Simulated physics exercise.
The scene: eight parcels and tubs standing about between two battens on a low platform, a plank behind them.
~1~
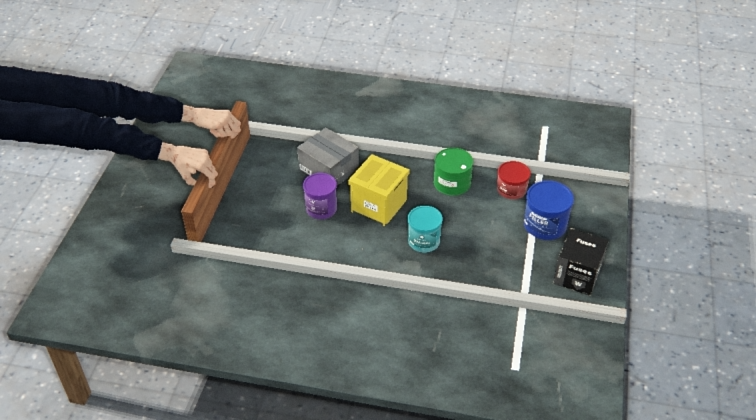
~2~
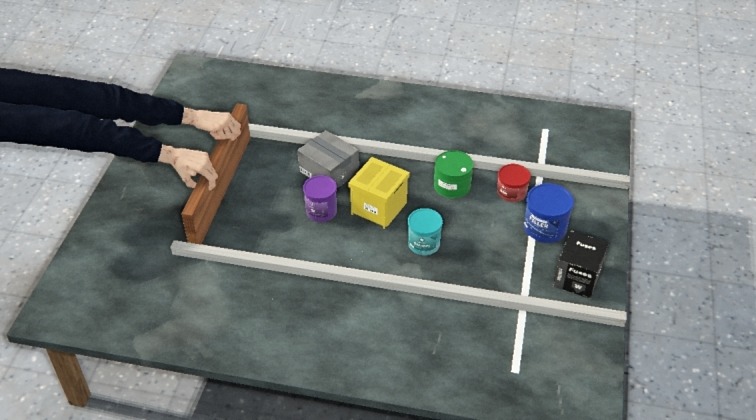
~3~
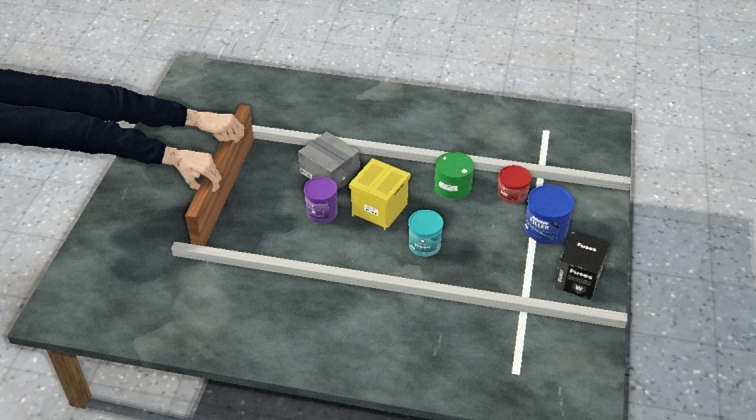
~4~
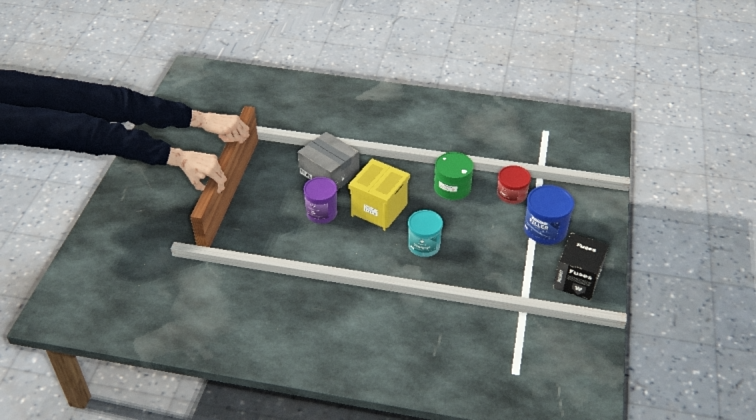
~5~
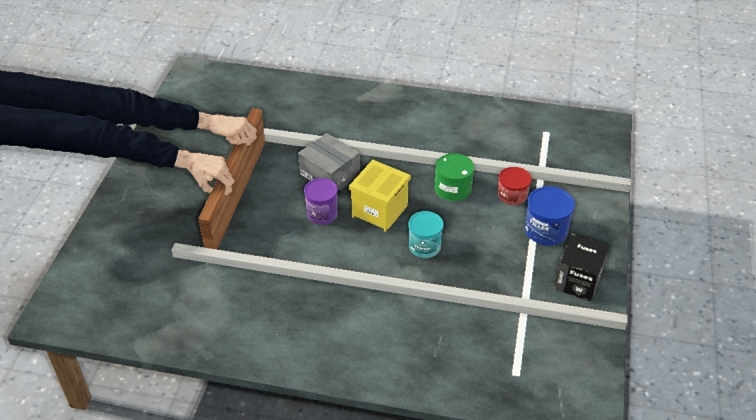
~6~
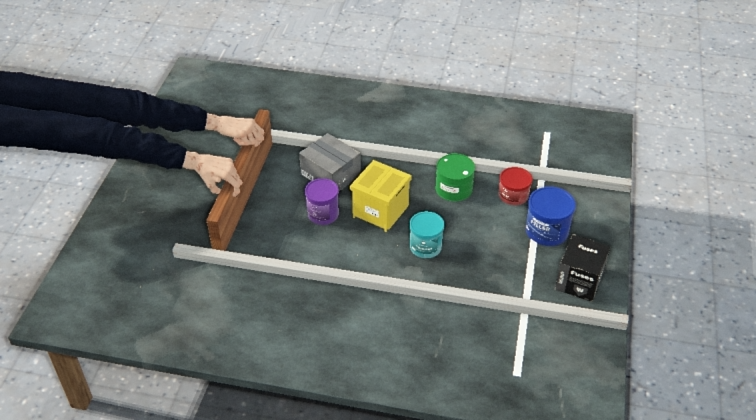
On a dark table, two hands slide a wooden plank slightly right toward still containers.
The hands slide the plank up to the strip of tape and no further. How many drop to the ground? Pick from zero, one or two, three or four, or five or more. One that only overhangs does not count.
The number that fall off is one or two.
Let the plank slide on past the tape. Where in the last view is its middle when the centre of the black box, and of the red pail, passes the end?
For the black box at (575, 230), for the red pail at (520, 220).
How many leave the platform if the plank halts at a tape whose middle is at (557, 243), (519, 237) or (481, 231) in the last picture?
It would be 2, 0 and 0.
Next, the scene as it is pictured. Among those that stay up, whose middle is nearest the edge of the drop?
It is the blue pail.
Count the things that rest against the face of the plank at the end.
That makes 3.
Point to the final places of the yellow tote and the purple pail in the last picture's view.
The yellow tote at (579, 221), the purple pail at (550, 243).
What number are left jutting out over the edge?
That would be 1.
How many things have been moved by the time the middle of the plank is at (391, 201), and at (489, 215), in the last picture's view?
5 and 7.
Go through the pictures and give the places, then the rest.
The first picture shows black box (581, 262); blue pail (548, 211); red pail (513, 180); plank (219, 171); tape (532, 233).
The second picture shows blue pail (548, 213); yellow tote (379, 193).
The third picture shows red pail (514, 185); turquoise pail (425, 234).
The fourth picture shows black box (581, 267); plank (227, 176).
The fifth picture shows blue pail (549, 216); green canister (454, 177).
The sixth picture shows black box (583, 268); blue pail (550, 217); red pail (515, 186); plank (242, 179); tape (534, 239).
A little later, none off yet; black box at rest near (583, 268); blue pail at rest near (550, 217); red pail at rest near (515, 186).
Next, none off yet; black box at rest near (583, 268); blue pail at rest near (550, 217); red pail shifted about its own width near (544, 189).
When it is over, the number that fall off is one or two; down, red pail.
